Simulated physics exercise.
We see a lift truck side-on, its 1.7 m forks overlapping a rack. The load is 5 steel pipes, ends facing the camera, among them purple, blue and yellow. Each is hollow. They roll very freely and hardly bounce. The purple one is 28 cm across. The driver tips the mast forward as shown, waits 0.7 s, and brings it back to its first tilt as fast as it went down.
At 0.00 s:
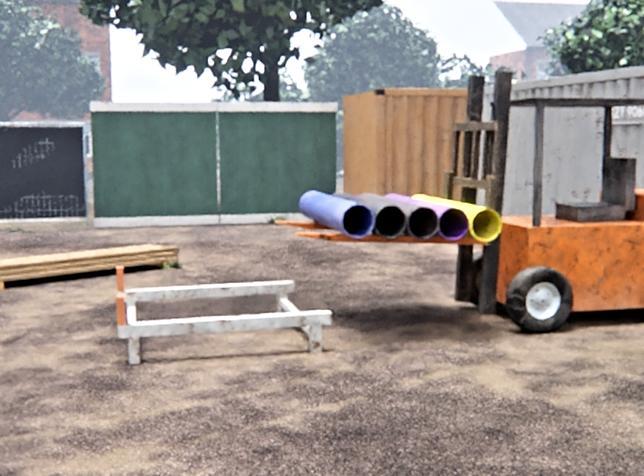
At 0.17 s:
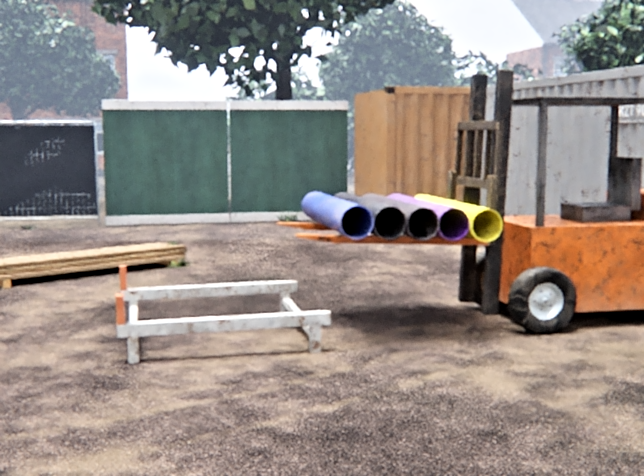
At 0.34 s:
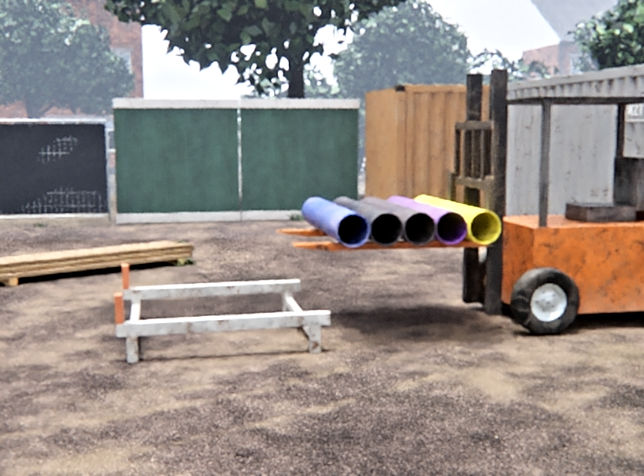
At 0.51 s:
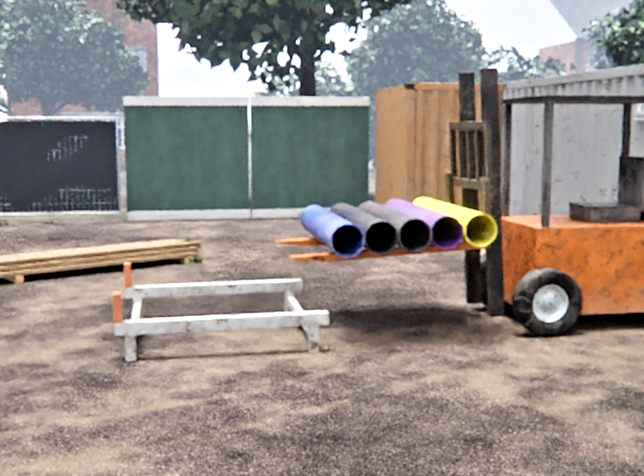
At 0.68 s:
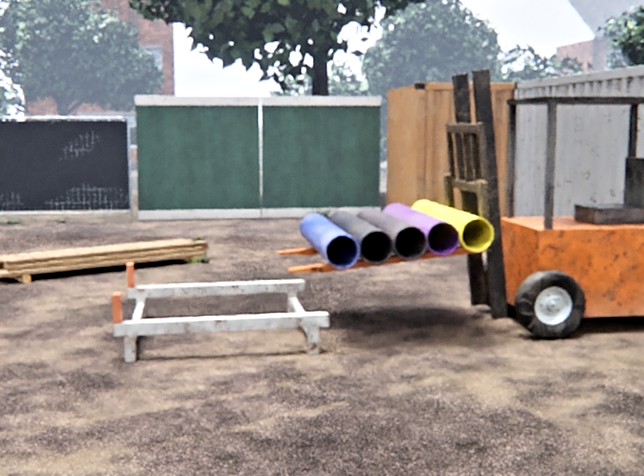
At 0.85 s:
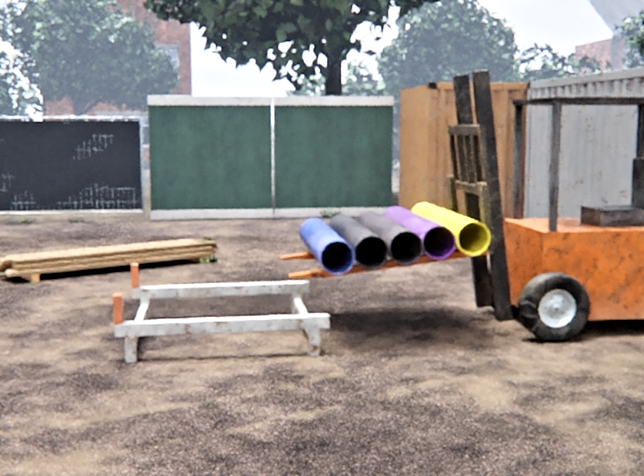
We see an orange forklift beside a low white rack, five hollow pipes side by side on its forks; the mast tilts gradually forward to the left, lowering the fork tips and pipes as the background shifts right.
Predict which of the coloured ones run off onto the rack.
Purple goes onto the rack. Blue goes onto the rack. Yellow goes onto the rack.
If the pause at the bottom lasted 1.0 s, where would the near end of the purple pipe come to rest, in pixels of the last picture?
Near (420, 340).
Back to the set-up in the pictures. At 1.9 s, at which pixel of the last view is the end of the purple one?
At about (364, 240).
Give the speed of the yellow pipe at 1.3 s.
Near 0.6 m/s.
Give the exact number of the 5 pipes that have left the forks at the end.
In all, 5.
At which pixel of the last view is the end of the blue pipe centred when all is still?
Near (139, 306).
Then, 1.3 s in, purple is on the forks, 105 cm from the tips, rolling left; blue is on the forks, 15 cm from the tips, rolling left; yellow is on the forks, 130 cm from the tips, rolling left; 0 off the forks so far.
Then, 1.9 s in, purple is on the forks, 55 cm from the tips, rolling left; blue is on the rack, 115 cm from the rack's far end, rolling left; yellow is on the forks, 85 cm from the tips, rolling left; 2 off the forks so far.
Then, 2.4 s in, purple is on the forks, 10 cm from the tips, rolling left; blue is on the rack, 70 cm from the rack's far end, rolling left; yellow is on the forks, 35 cm from the tips, rolling left; 3 off the forks so far.
Then, 3.1 s in, purple is on the rack, 105 cm from the rack's far end; blue is on the rack, 20 cm from the rack's far end, rolling left; yellow is on the rack, 140 cm from the rack's far end, rolling left; 5 off the forks so far.
In the end (6.7 s), purple is on the rack, 105 cm from the rack's far end; blue is on the rack, 20 cm from the rack's far end; yellow is down on the ground short of the rack; 5 off the forks so far.
